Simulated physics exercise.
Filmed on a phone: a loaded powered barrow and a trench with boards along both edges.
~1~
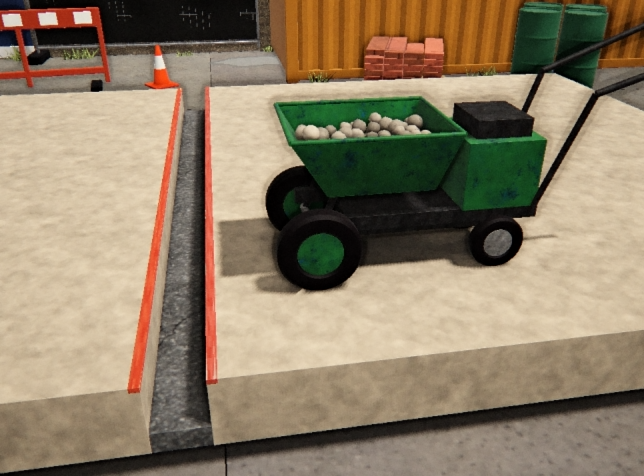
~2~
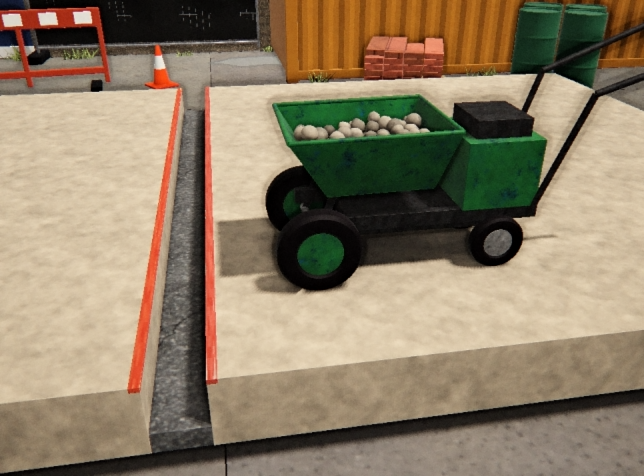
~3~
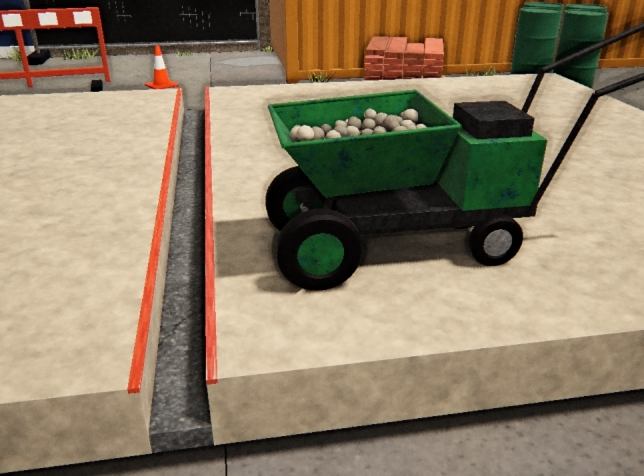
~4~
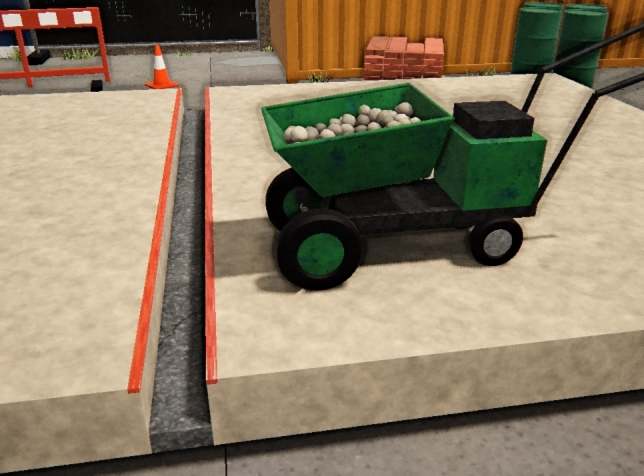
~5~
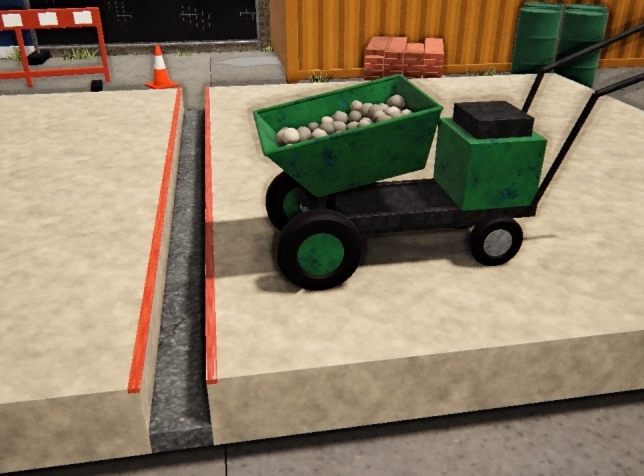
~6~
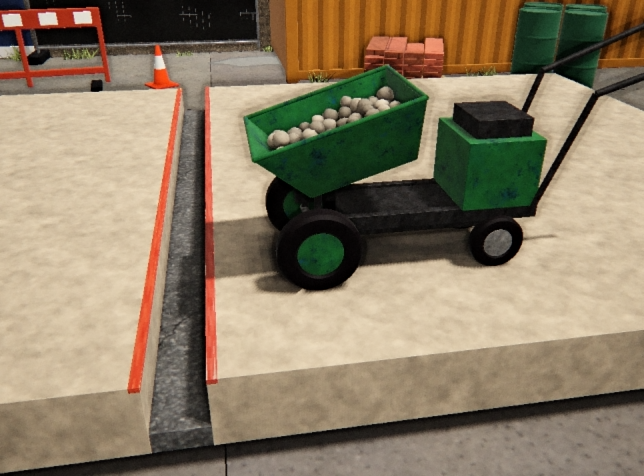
At the start, a green powered barrow loaded with rounded pebbles stands on a pale slab, its skip level, to the right of a narrow trench edged with orange-red boards. The skip then tilts gradually toward the trench, its back end rising clearly while the wheels stay still.
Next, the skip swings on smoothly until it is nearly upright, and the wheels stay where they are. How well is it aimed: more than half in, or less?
It catches over half.
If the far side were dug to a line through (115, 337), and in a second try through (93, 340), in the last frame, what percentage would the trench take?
Near 100 % and 100 %.
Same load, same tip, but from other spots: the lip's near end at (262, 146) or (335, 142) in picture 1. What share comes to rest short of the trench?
Roughly 0 per cent, and 20 per cent.
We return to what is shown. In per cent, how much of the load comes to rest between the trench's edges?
Near 90 %.
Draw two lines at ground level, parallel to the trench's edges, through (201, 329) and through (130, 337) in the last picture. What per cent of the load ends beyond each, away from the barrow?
In turn 100 and 10 in a hundred.
Shortly afterwards, skip tipped steeply; the whole lot in the skip.
Next, skip tipped right over; the bulk in the skip; a little in or heaped over the trench; only a few beyond it; only a few falling.
Some moments later, skip tipped right over; a little in the skip; the bulk in or heaped over the trench; a little beyond it.
In the end, skip tipped right over; the bulk in or heaped over the trench; a little beyond it.
